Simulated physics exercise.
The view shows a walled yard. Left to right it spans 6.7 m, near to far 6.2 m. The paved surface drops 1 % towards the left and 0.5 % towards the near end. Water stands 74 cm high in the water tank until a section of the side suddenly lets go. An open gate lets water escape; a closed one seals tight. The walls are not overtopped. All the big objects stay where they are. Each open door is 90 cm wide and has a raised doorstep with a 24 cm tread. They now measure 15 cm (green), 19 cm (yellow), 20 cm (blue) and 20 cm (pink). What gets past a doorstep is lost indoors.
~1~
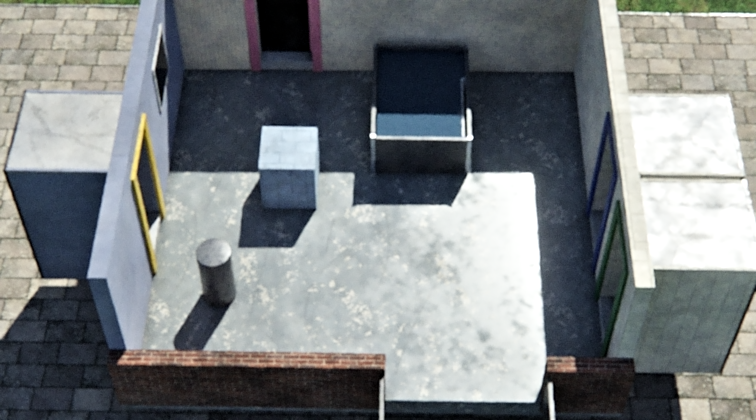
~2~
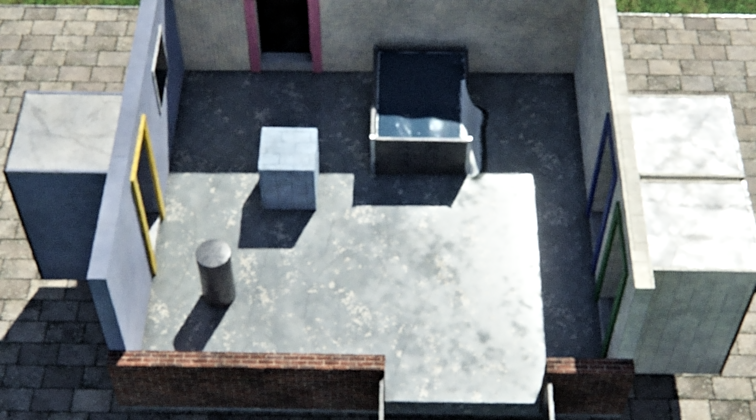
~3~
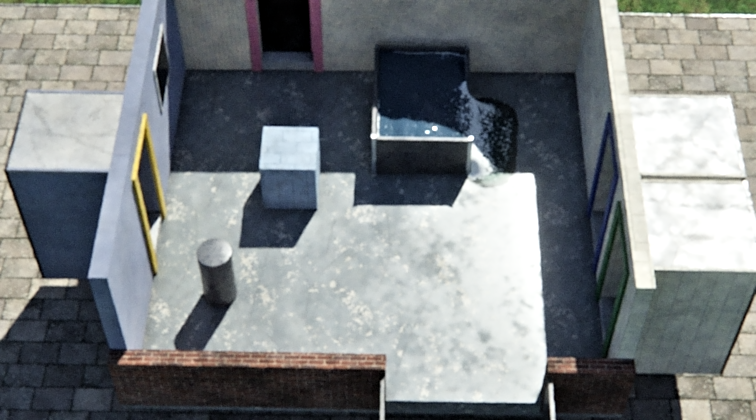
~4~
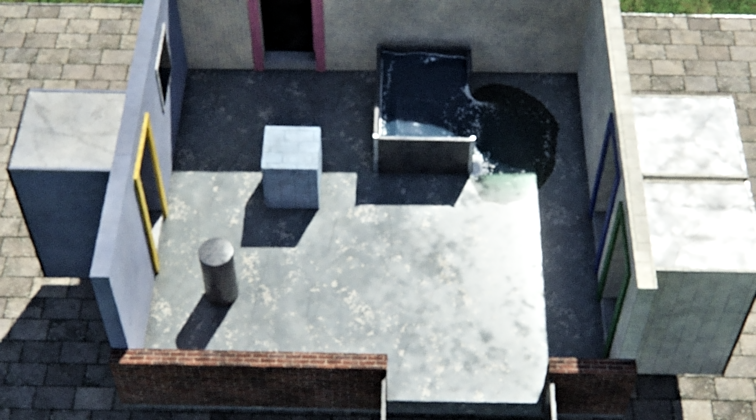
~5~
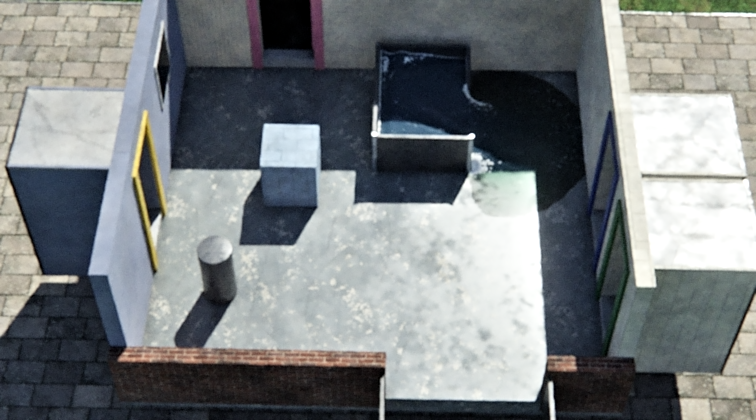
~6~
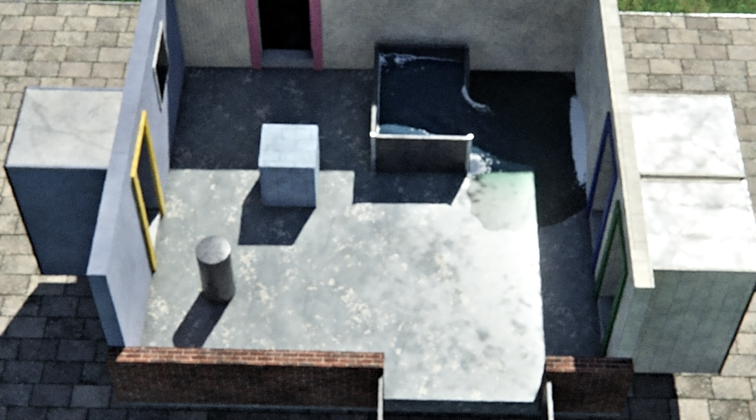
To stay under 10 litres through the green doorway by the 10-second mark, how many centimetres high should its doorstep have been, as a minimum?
Some 8.5 cm above the ground.
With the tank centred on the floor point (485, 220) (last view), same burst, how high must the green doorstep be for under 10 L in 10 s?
Some 13.0 cm.
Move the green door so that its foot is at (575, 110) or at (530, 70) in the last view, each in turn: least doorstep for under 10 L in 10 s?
About 35 and 24 cm.
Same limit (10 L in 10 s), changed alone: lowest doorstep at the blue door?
About 14.0 cm at blue.
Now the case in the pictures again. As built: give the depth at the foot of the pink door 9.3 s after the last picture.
Some 1.0 cm.
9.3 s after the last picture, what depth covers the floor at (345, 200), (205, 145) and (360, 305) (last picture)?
Roughly 0, 2 and 2 cm, in turn.
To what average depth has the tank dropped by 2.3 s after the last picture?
Some 21 cm.
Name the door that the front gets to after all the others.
It is the yellow one.
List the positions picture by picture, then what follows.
The first frame shows still water, 74 cm deep, in the water tank at (421, 95); the green door at (611, 288) is dry.
In the second frame, water pours out at (465, 128) and has run 0.3 m, to (484, 119); about 9 cm deep outside, 74 cm at the back.
In the third frame, water pours out at (466, 130) and has run 0.8 m, to (514, 125); about 12 cm deep outside, 72 cm at the back.
In the fourth frame, the gap is at (468, 131), the front 1.4 m out at (553, 136); the back of the water tank holds 64 cm.
In the fifth frame, water pours out at (466, 130) and has run 1.9 m, to (584, 163); about 7 cm deep outside, 64 cm at the back.
In the sixth frame, water pours out at (465, 130) and has run 2.0 m, to (586, 198); about 6 cm deep outside, 59 cm at the back; the green door at (610, 288), 4.1 m from the gap, is still 2.1 m from the nearest water.
Then, 0.7 s after the last picture water covers 15 % of the floor, deepest (48 cm) near (574, 74); it has not reached the green door.
Then, 2.3 s after the last picture water covers 35 % of the floor, deepest (27 cm) near (592, 387); 7 cm at the green door, 0 litres in over its 15 cm doorstep.
Then, 9.3 s after the last picture water covers 70 % of the floor, deepest (10 cm) near (136, 379); 6 cm at the green door, 0 litres in over its 15 cm doorstep.
At the green door as built, the water peaked near 10 cm, 3.5 s after the last picture.
Run again over the same 10 s with other heights there, 15 litres in over 7.5 cm, 5 litres over 10 cm. The limit of 10 litres is kept from about 8.5 cm up.
